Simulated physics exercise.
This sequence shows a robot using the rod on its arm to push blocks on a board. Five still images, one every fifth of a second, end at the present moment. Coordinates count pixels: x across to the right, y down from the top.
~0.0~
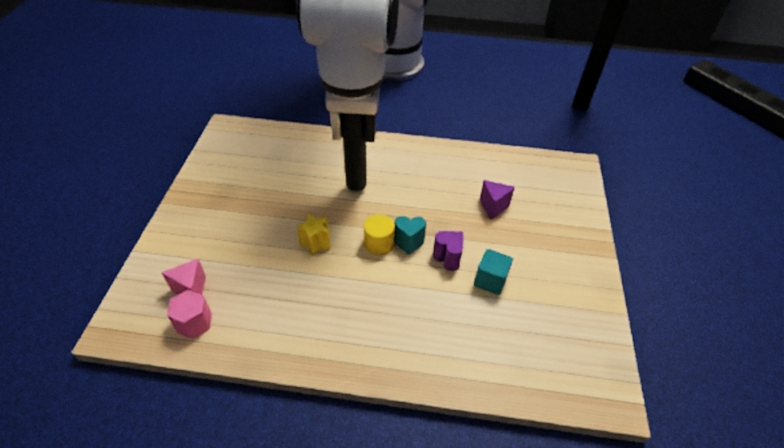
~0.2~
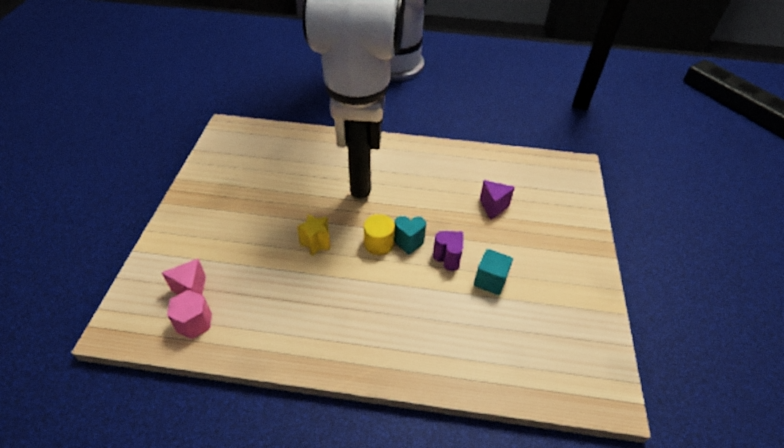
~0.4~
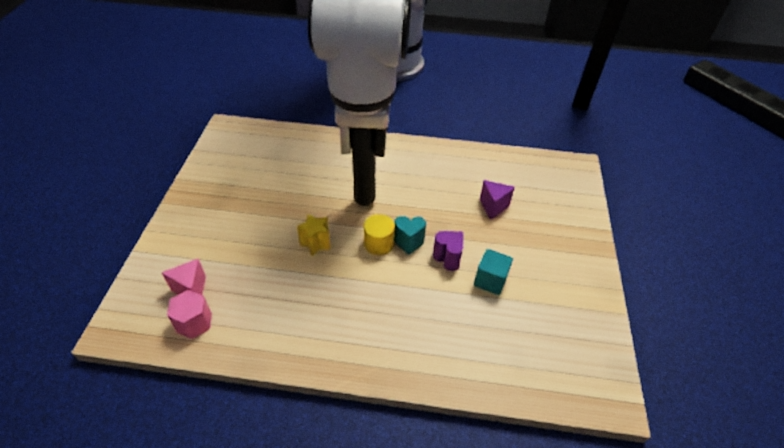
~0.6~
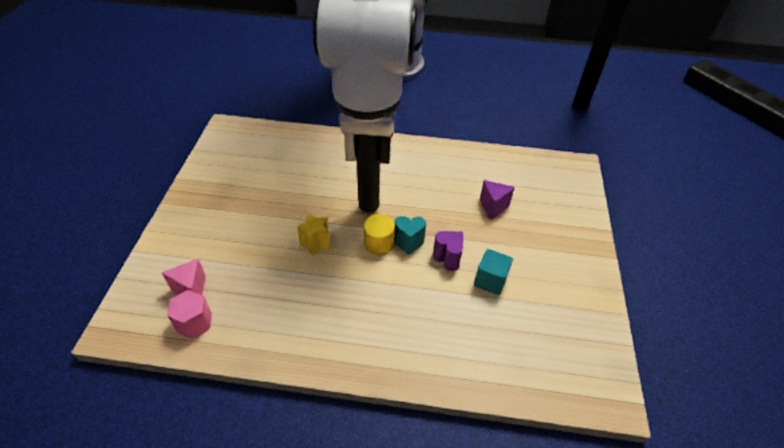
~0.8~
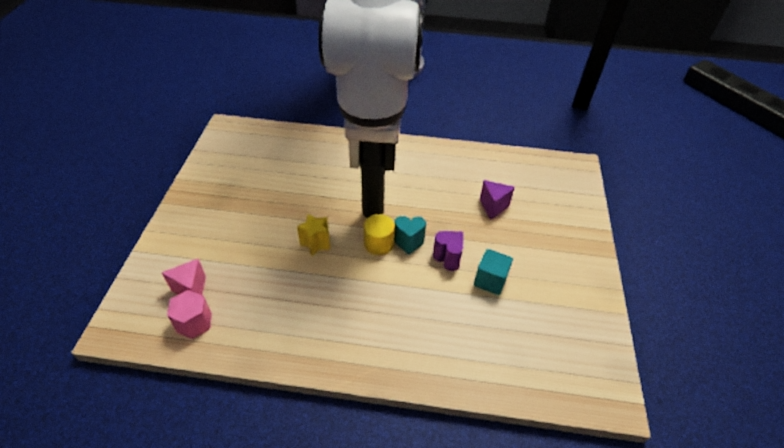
A robot arm with a black rod edged slowly forward and slightly right over a wooden board until its tip was close behind the yellow round block, while all the colored blocks stayed still.
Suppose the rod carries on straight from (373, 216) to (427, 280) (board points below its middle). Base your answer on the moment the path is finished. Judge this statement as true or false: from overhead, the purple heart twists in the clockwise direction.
True - the claim holds.
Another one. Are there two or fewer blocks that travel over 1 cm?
That would be a no.
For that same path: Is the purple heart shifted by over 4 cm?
No - that is not the case.
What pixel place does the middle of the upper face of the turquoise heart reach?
My estimate: (438, 238).
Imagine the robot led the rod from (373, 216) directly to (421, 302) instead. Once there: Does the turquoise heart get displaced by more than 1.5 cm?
I believe so.
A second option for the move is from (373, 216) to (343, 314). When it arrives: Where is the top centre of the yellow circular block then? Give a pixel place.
Located at (387, 249).
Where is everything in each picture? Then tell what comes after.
Lower end of the rod at (356, 185), tops of blocks, yellow circular block at (379, 225), turquoise heart at (411, 224), purple heart at (452, 240), turquoise square piece at (496, 263), in the first picture.
Rod at (361, 192), blocks as before, in the second picture.
Rod at (365, 198), blocks as before, in the third picture.
Rod at (369, 205), blocks as before, in the fourth picture.
Rod at (373, 212), yellow circular block at (379, 225), turquoise heart at (411, 224), purple heart at (452, 240), turquoise square piece at (496, 263), in the fifth picture.
The first path, step by step. One third of the way, rod at (390, 232); yellow circular block at (381, 238); turquoise heart at (417, 227).
Two thirds of the way, rod at (408, 253); yellow circular block at (382, 249); turquoise heart at (434, 235), turned 80° anticlockwise; purple heart at (464, 241), turned 25° clockwise.
At the end, rod at (427, 275); yellow circular block at (382, 249); turquoise heart at (438, 238), turned 115° anticlockwise; purple heart at (466, 240), turned 35° clockwise; turquoise square piece not moved.
